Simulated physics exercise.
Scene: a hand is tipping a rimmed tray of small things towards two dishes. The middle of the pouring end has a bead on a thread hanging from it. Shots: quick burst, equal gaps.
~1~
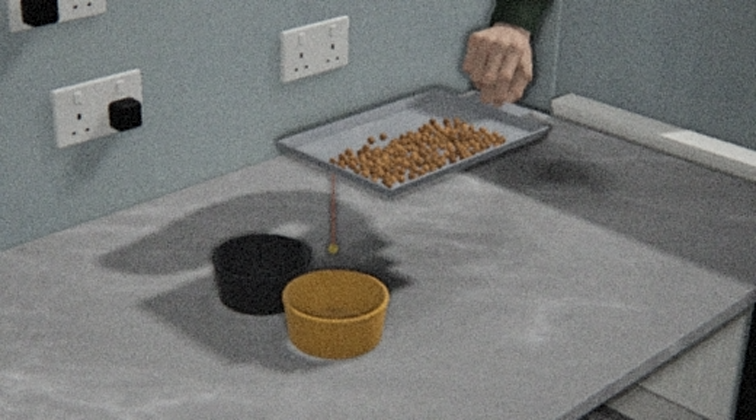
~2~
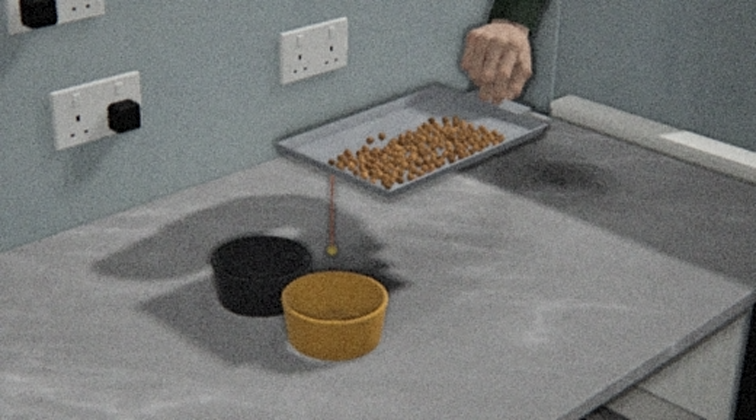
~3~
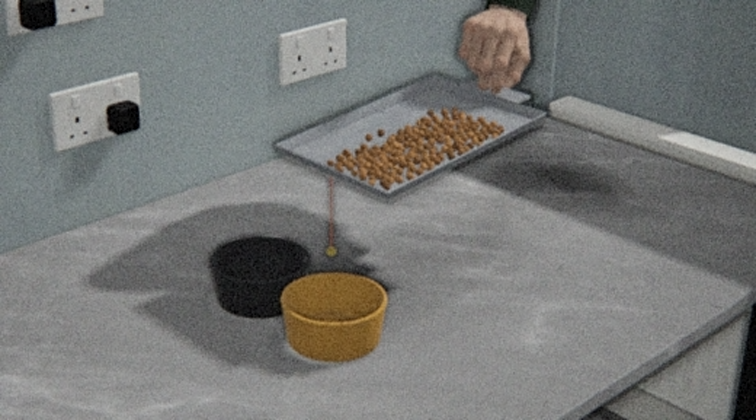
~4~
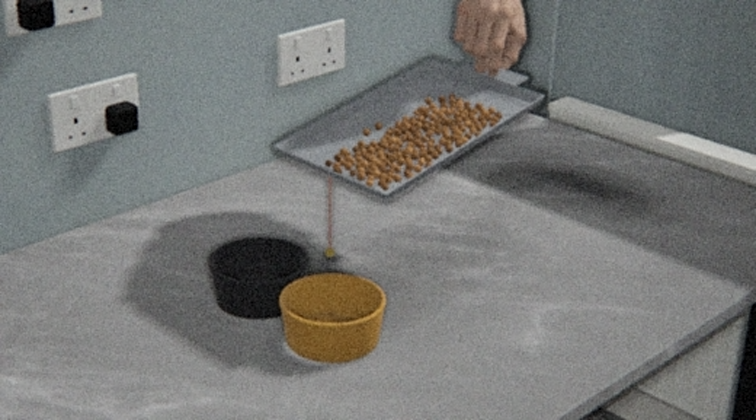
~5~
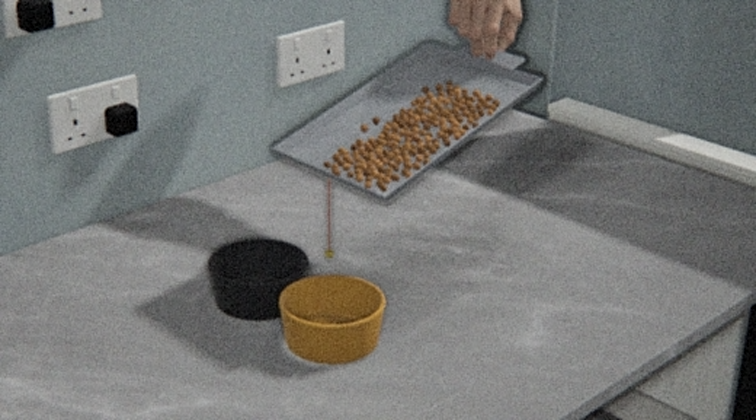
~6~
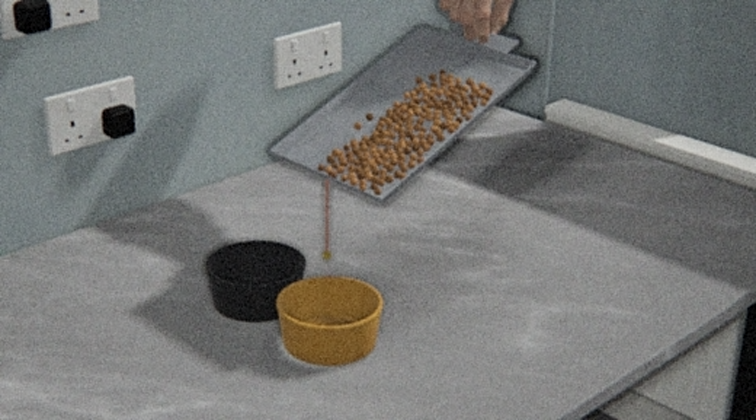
To begin with, a hand holds a metal tray of small round brown chickpeas level above a grey counter, near a black dish and a yellow dish, with a bead hanging from its near edge. The hand then raises the far end, tilting the tray more steeply, and the chickpeas shift slightly.
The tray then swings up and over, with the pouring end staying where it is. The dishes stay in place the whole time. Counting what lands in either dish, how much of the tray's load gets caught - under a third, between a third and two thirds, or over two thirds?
Under a third lost.
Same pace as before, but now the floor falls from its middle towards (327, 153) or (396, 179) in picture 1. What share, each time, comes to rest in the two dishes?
The first try gives close to 70 percent; the next gives 60 percent.
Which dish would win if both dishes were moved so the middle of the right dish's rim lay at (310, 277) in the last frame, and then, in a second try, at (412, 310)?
Trial 1: The one on the right side. Trial 2: The one on the left side.
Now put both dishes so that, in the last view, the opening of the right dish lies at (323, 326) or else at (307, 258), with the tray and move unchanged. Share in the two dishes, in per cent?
You'd get near 50 per cent and afterwards near 30 per cent.
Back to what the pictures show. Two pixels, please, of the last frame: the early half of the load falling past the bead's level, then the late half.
First close to (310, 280), next close to (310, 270).
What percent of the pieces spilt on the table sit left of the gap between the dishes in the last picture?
I reckon around 40 per cent.
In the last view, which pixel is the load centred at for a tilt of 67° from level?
Close to (326, 193).
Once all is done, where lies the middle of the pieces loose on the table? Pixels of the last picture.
Approximate centre, last frame: (298, 347).
Shortly afterwards, tray tipped steeply; near half on the tray; a little in the right dish; only a few in the left dish; only a few outside both; near a third in the air.
Next, tray tipped past a quarter turn; near half in the right dish; near a third in the left dish; a little outside both.
Some moments later, tray tipped past a quarter turn; near half in the right dish; near a third in the left dish; a little outside both.
In the end, tray tipped past a quarter turn; near half in the right dish; near a third in the left dish; a little outside both.
